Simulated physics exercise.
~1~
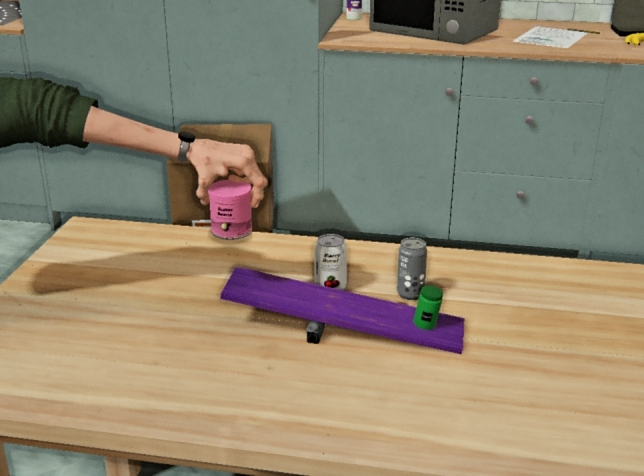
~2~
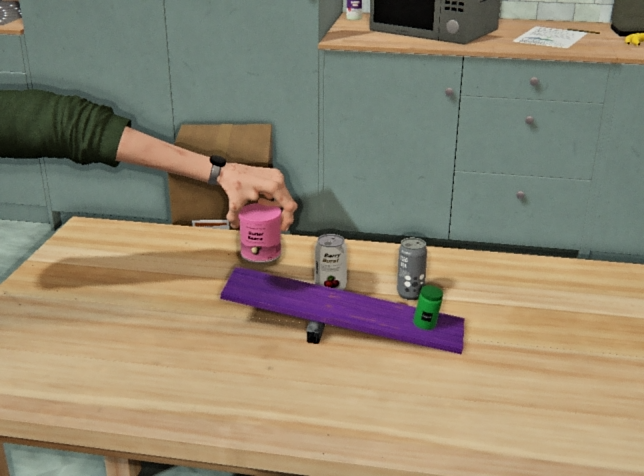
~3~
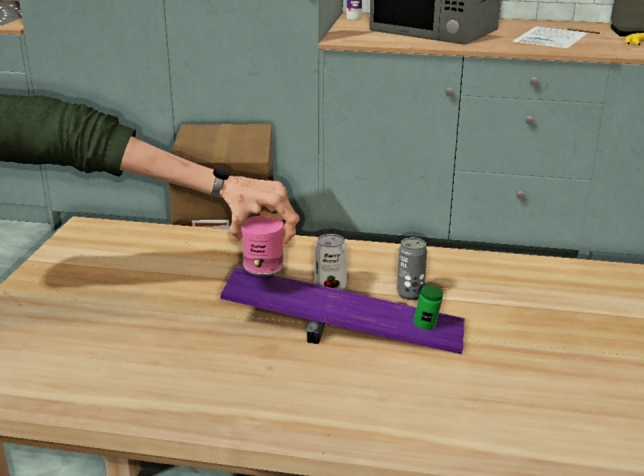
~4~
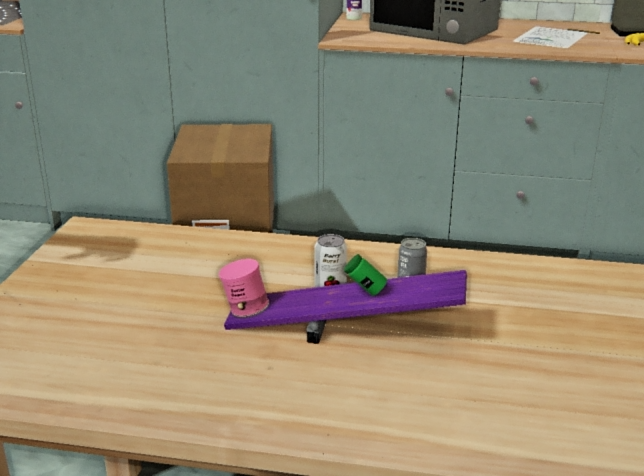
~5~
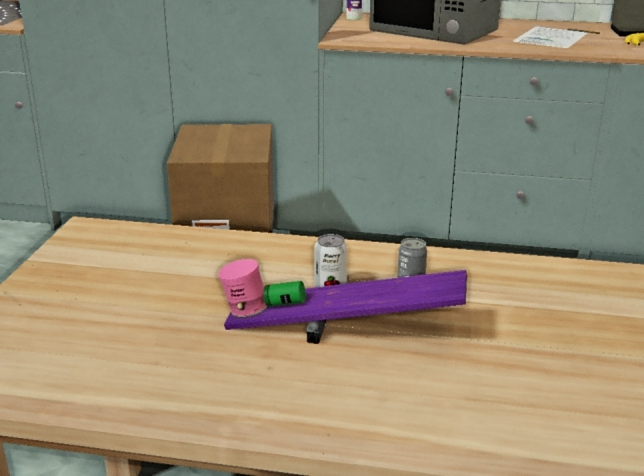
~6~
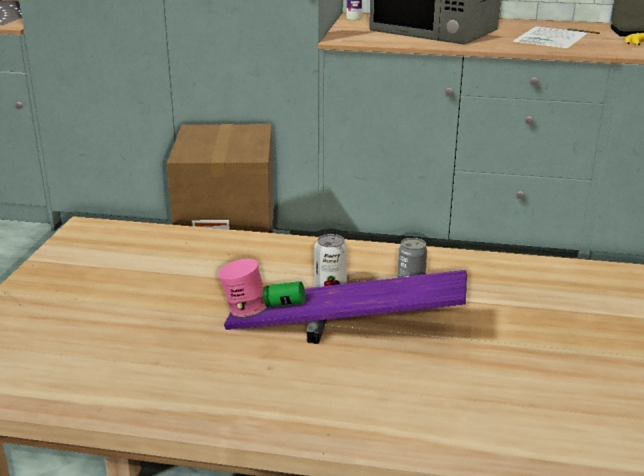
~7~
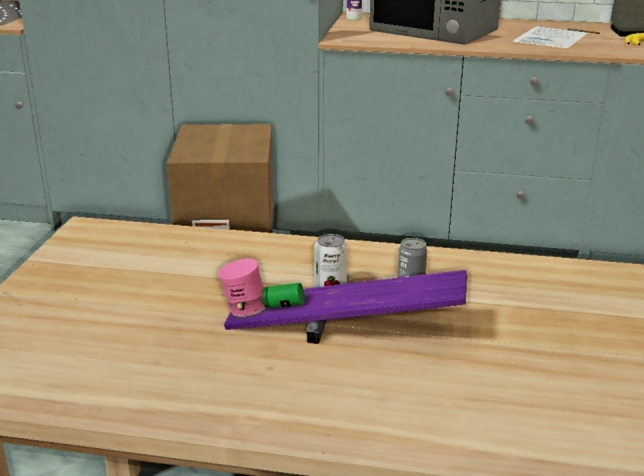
A hand in a dark green sleeve carries a pink tin to the right over a wooden table, where a purple plank rests across a small dark block with a green shaker on its lowered right end. The hand lowers the tin over the raised left end and lets go. The plank swings over, its left end dropping under the tin and its right end rising. The green shaker tips and travels left down the slope. It ends on its side against the slightly tilted pink tin, while the white and grey cans behind stay standing.
